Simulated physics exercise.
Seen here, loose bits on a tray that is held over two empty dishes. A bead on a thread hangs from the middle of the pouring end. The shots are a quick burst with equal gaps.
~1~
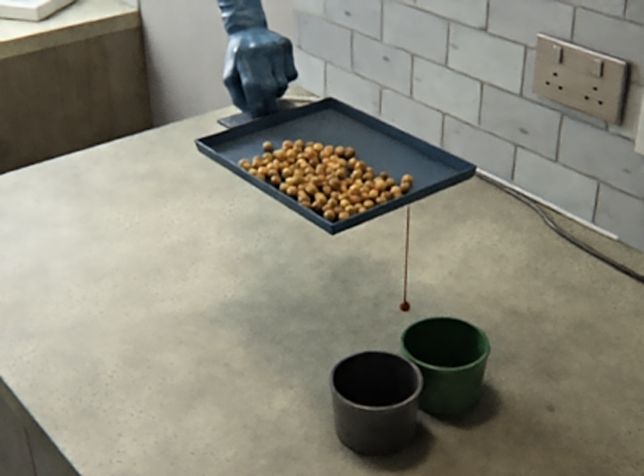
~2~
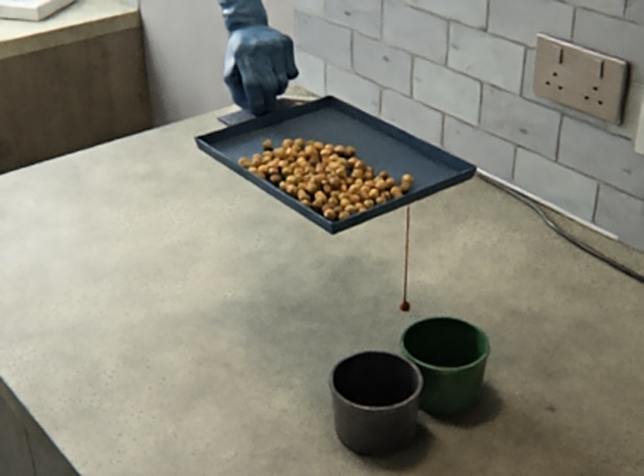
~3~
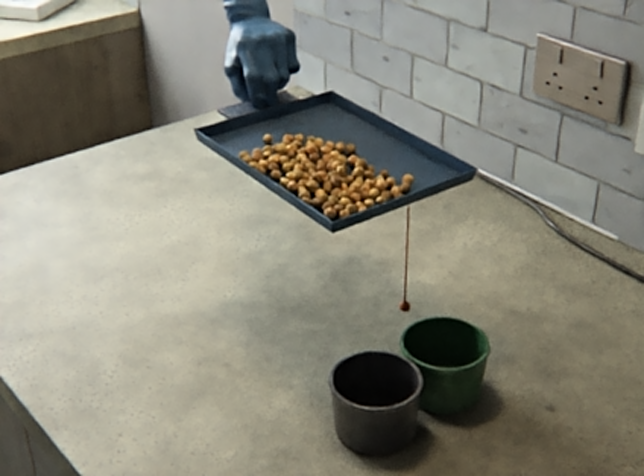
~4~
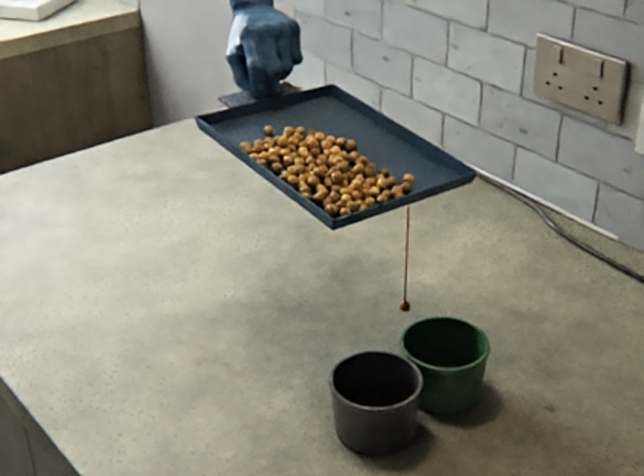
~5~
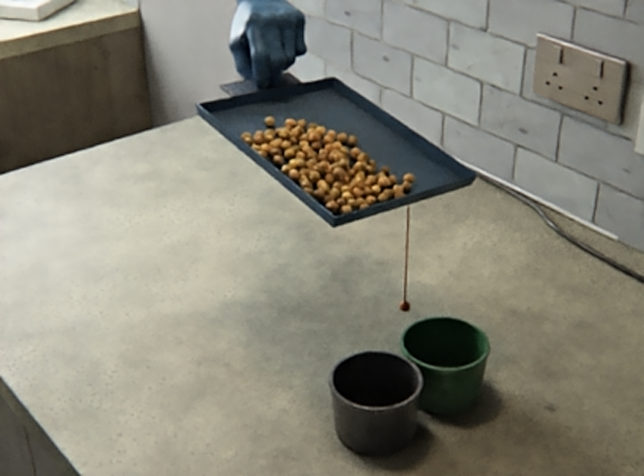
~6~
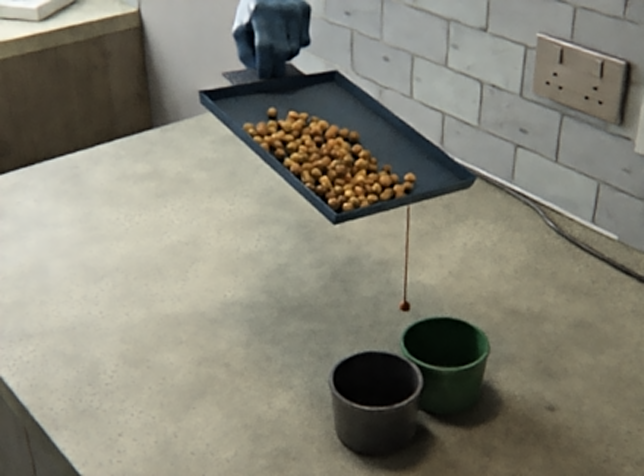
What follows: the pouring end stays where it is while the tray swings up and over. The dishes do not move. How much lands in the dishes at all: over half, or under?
The two hold less than half of the load.
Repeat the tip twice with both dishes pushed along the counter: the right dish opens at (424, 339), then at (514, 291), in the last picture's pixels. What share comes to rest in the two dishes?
The first gives 20 %, the second 40 %.
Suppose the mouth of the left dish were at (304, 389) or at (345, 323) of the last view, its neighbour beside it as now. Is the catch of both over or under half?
One: Under half. Two: Under half.
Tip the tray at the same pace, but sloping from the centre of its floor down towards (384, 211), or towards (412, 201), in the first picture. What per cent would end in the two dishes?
Roughly 80 per cent, and 70 per cent.
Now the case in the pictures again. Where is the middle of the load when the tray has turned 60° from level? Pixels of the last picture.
At about (412, 167).
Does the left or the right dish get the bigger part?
That is right.
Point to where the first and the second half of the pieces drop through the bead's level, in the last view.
Early half (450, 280), late half (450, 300).
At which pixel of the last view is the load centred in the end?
Roughly at (459, 359).
Soon after the last picture, tray tipped steeply; nearly all on the tray; a stray few in the right dish; a stray few outside both; a stray few in the air.
A little later, tray tipped past a quarter turn; most on the tray; a stray few in the right dish; a small part outside both; a stray few in the air.
Later still, tray tipped past a quarter turn; about a third in the right dish; about two thirds outside both.
At rest, tray tipped past a quarter turn; none in the left dish; about a third in the right dish; about two thirds outside both.
